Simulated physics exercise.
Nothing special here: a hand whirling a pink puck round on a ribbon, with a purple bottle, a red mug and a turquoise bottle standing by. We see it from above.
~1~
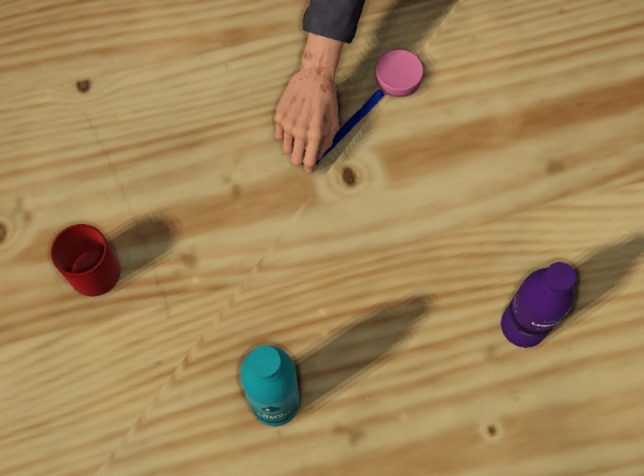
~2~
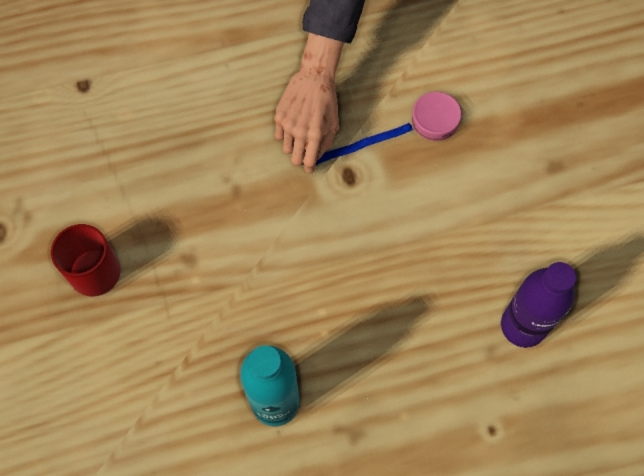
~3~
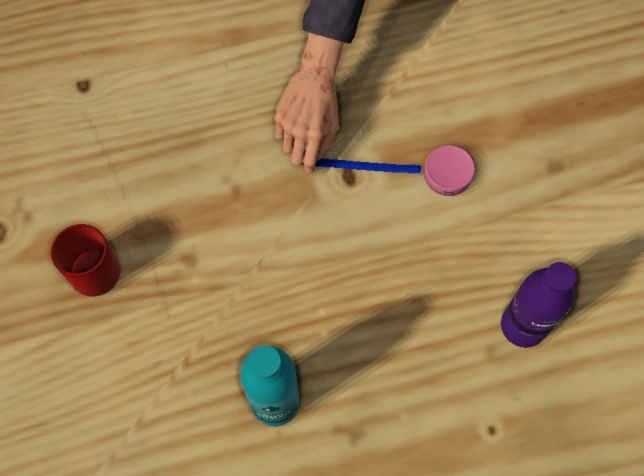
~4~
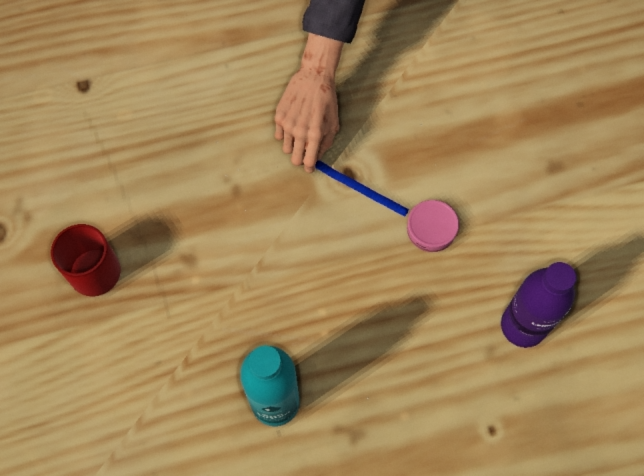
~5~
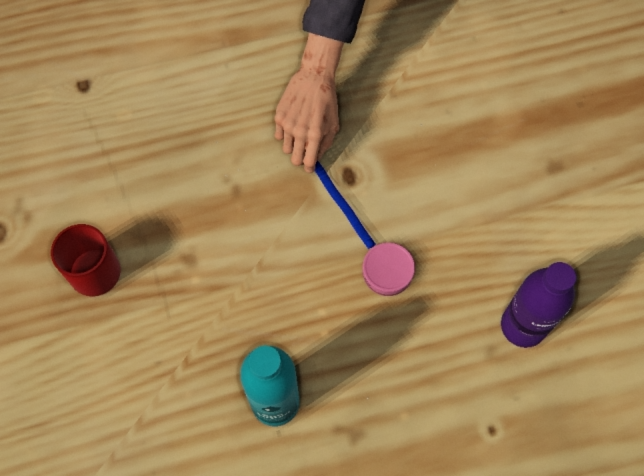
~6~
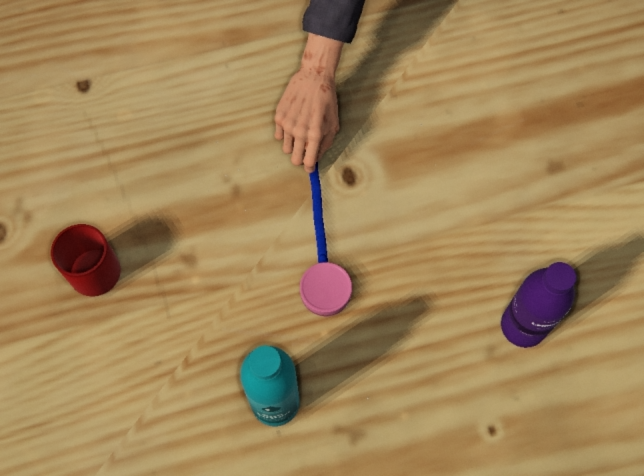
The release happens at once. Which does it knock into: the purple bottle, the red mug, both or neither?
The purple bottle is passed by; the red mug gets knocked.
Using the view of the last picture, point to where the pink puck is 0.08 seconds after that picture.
Approx. location: (199, 282).
Then, 0.08 s after the last picture, puck near (199, 282).
Then, 0.20 s after the last picture, puck near (110, 280); red mug pushed aside.
At rest, puck near (103, 282); red mug knocked over. The purple bottle escapes it and the red mug is struck.
